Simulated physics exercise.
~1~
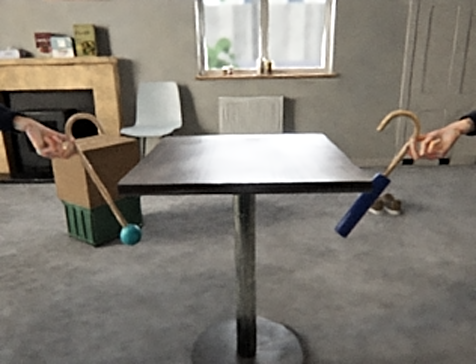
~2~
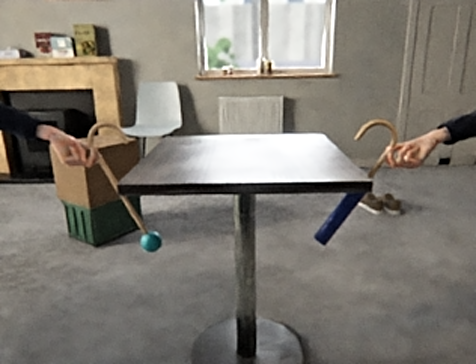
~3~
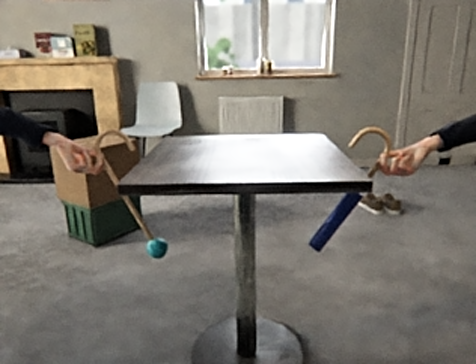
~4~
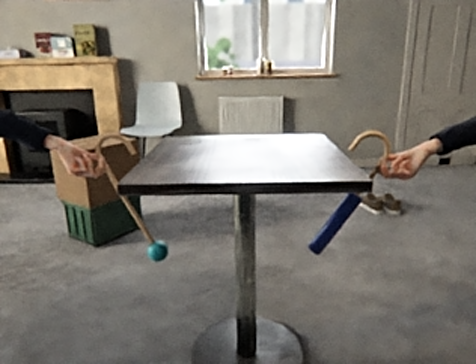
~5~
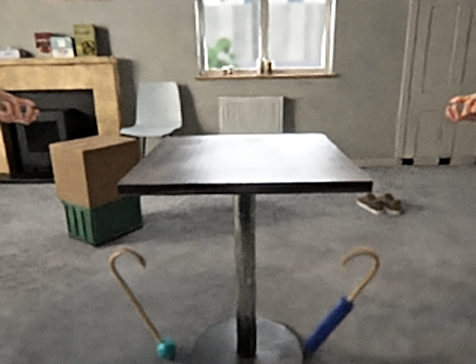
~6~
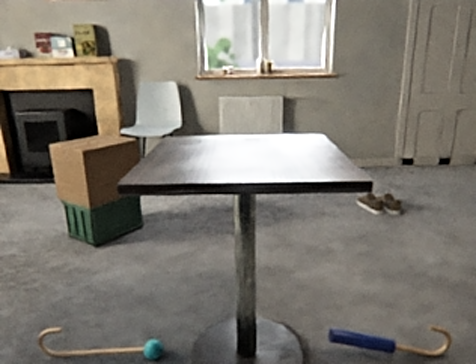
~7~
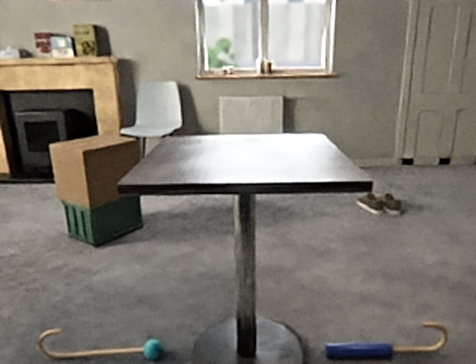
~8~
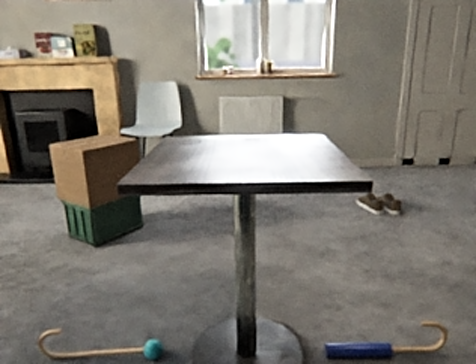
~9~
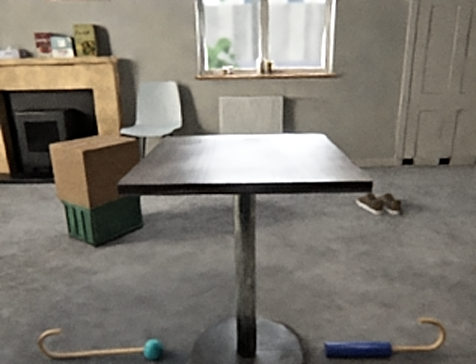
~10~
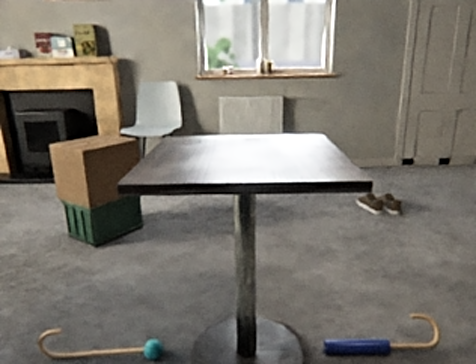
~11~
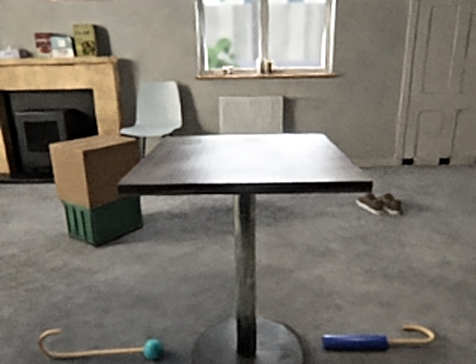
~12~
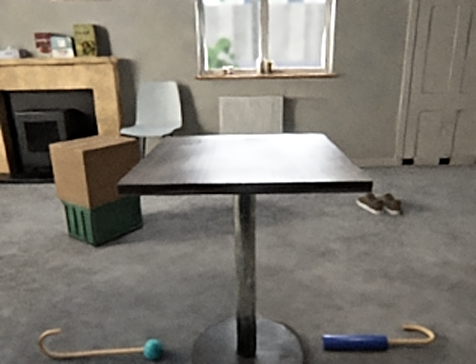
In a grey room with a fireplace, a chair and a window, a small square table stands on a single leg. A hand on each side holds a hooked handle, one ending in a turquoise ball on the left and one with a blue umbrella on the right. The hands bring both hooks inward to the table's edges and pause there. Then they let go and draw back, and both things drop beside the table's base. They tip over and end up lying on the floor, one on either side, as the umbrella shifts slightly.
